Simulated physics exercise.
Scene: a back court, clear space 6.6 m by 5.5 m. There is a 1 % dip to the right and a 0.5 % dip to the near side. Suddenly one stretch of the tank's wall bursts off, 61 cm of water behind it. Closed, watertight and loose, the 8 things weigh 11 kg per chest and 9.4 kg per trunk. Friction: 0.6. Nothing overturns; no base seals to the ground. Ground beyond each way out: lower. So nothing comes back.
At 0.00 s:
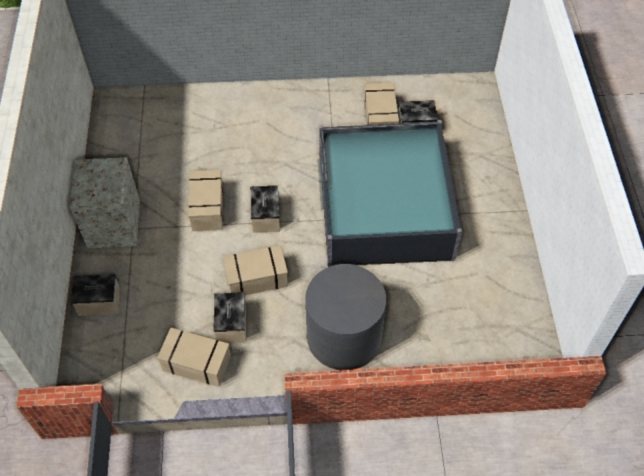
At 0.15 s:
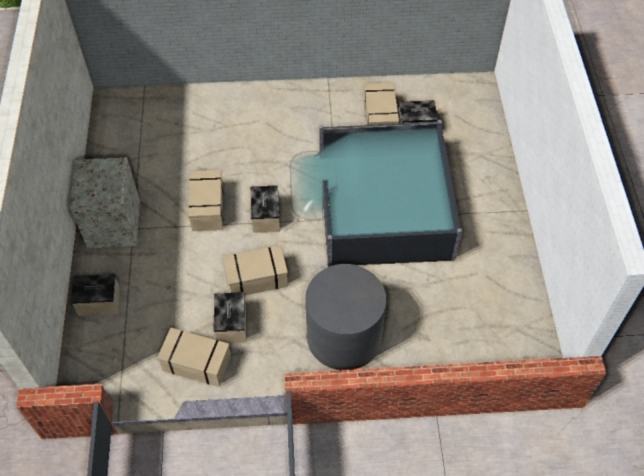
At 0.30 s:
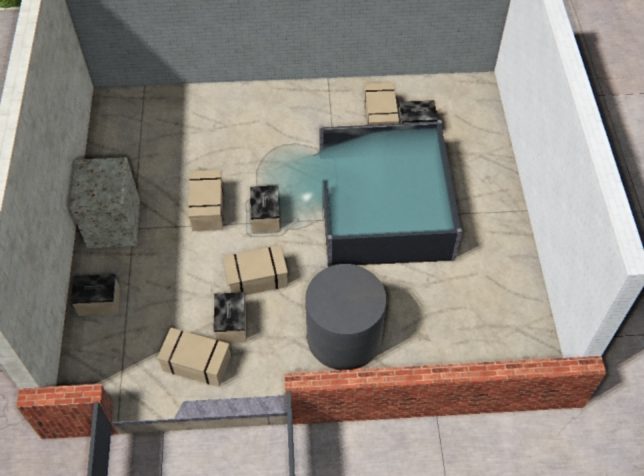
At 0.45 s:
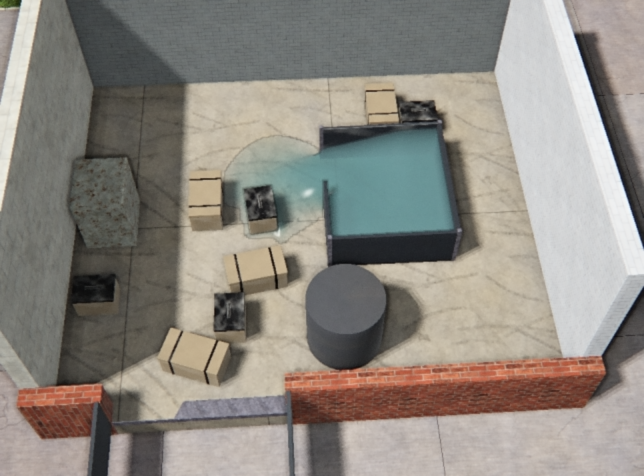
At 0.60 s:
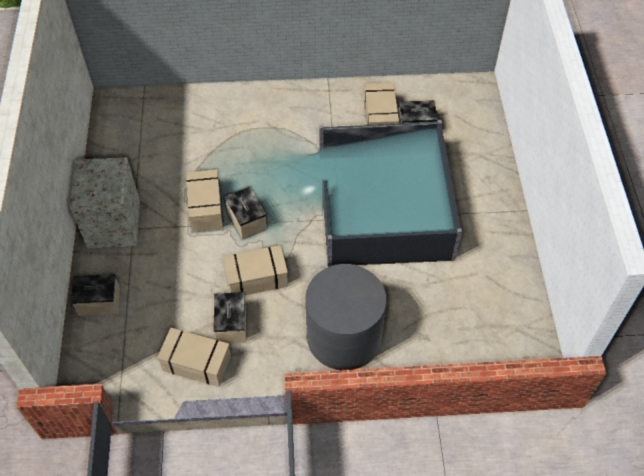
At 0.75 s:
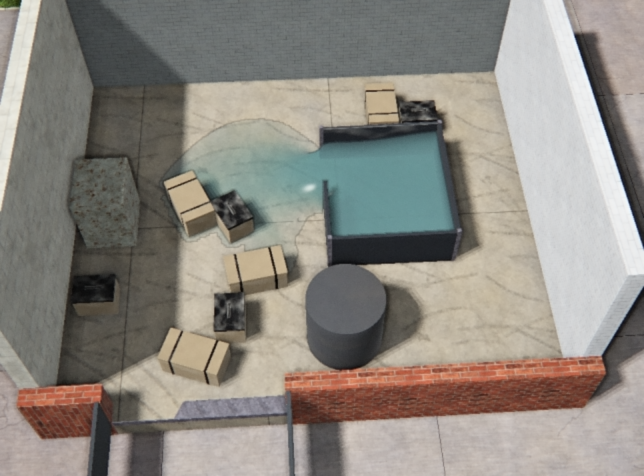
Water bursts from the left side of a dark-walled tank in a walled court and spreads leftward across the pale floor, pushing a black mottled box to the left, then shifting and turning a tan strapped box beside it.
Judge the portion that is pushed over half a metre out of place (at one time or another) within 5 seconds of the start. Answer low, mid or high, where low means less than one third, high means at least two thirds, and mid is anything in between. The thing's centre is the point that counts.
Mid.
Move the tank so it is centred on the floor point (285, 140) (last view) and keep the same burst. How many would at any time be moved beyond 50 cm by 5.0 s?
That would give 5.
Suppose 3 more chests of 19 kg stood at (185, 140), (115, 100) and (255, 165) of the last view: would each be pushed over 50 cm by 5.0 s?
Outcome: Breaks the threshold first, breaks the threshold next, breaks the threshold last.
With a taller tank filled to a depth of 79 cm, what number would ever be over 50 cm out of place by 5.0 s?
Then 4.
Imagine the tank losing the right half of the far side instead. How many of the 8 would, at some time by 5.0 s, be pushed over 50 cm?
So the tally would be 2.
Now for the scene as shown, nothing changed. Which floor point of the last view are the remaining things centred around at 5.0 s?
Averaged position, last view: Near pixel (271, 282).
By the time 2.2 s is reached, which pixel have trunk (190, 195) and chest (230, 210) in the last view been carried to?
First one near (139, 252), second near (157, 279).
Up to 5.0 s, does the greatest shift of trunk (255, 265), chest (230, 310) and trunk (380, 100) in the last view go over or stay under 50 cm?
One by one: Below the line; below the line; below the line.
After 1.1 s 2 of 8 are over 50 cm from their spots; 0 afloat.
After 2.2 s 2 of 8 are over 50 cm from their spots; 1 afloat.
After 3.5 s 3 of 8 are over 50 cm from their spots; 2 afloat.
After 5.0 s 4 of 8 are over 50 cm from their spots, and 4 have been at some point; 2 afloat.
